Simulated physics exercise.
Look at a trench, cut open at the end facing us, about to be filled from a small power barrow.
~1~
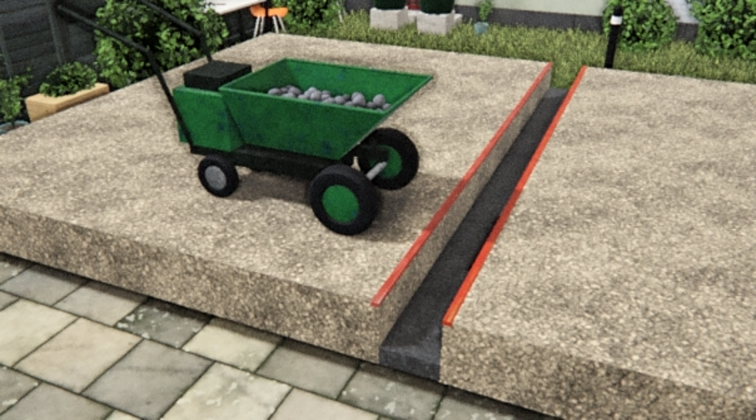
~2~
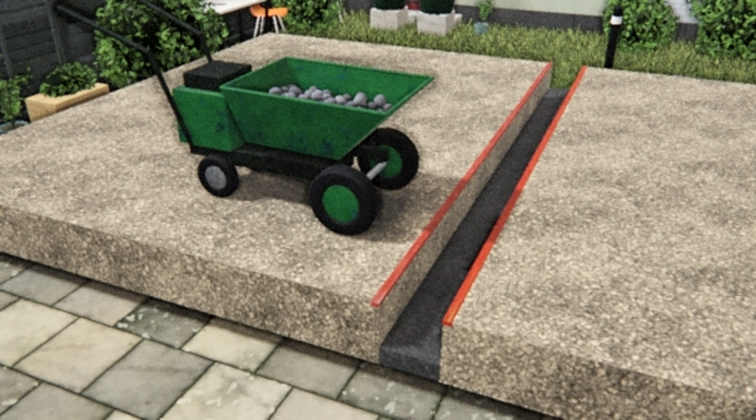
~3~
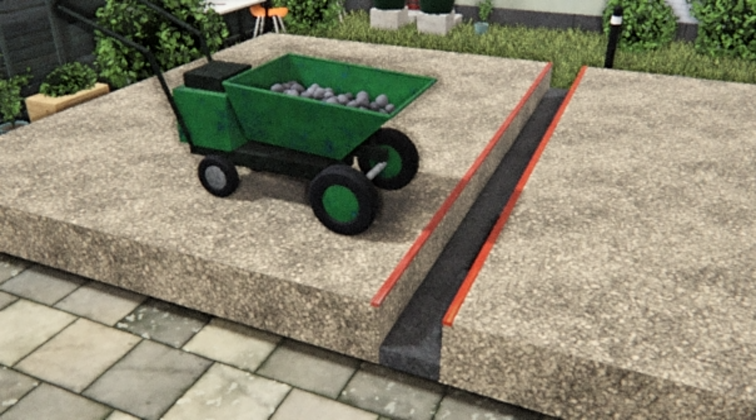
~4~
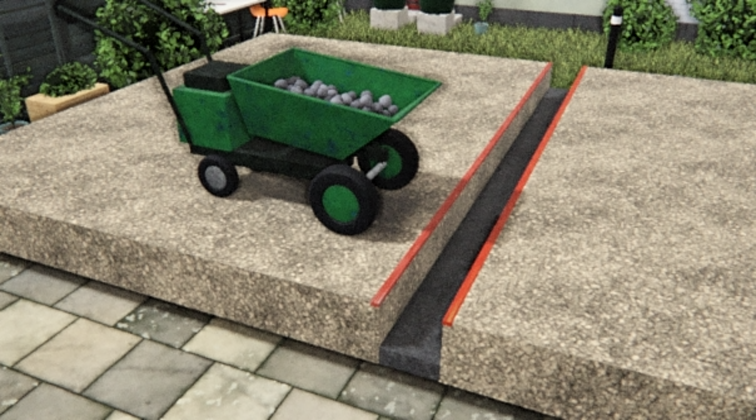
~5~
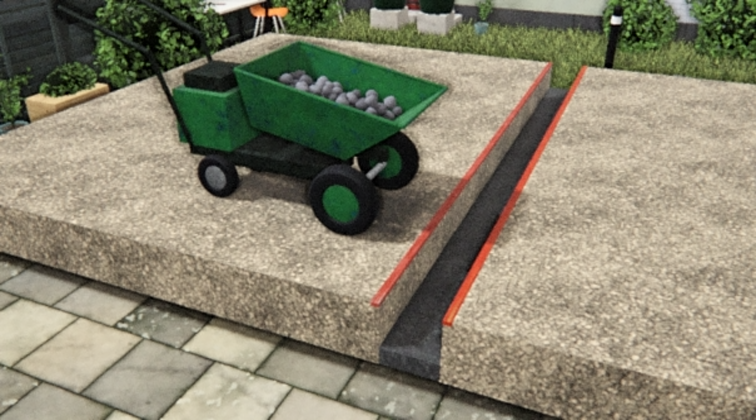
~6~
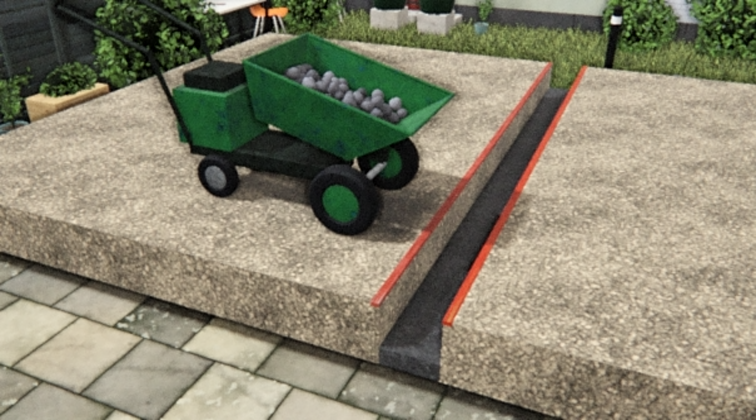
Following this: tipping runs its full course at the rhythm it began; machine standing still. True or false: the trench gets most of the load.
True.
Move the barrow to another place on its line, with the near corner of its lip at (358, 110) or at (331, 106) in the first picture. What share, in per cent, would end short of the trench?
In turn 0 and 10 in a hundred.
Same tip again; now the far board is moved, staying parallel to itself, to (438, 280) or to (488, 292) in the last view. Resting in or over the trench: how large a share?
Lab note: Try one 0 per cent, try two 100 per cent.
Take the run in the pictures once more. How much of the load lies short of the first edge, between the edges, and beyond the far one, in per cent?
Roughly short 0 per cent, between 65 per cent, beyond 35 per cent.
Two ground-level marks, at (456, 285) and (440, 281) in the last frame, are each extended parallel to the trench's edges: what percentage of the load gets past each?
Estimate: 40 % and 60 %, respectively.
Soon after the last picture, skip tipped steeply; all in the skip.
A little later, skip tipped right over; most in the skip; a small part in or heaped over the trench; a small part beyond it; a stray few falling.
Later still, skip tipped right over; a stray few in the skip; about two thirds in or heaped over the trench; about a third beyond it.
By the end, skip tipped right over; about two thirds in or heaped over the trench; about a third beyond it.
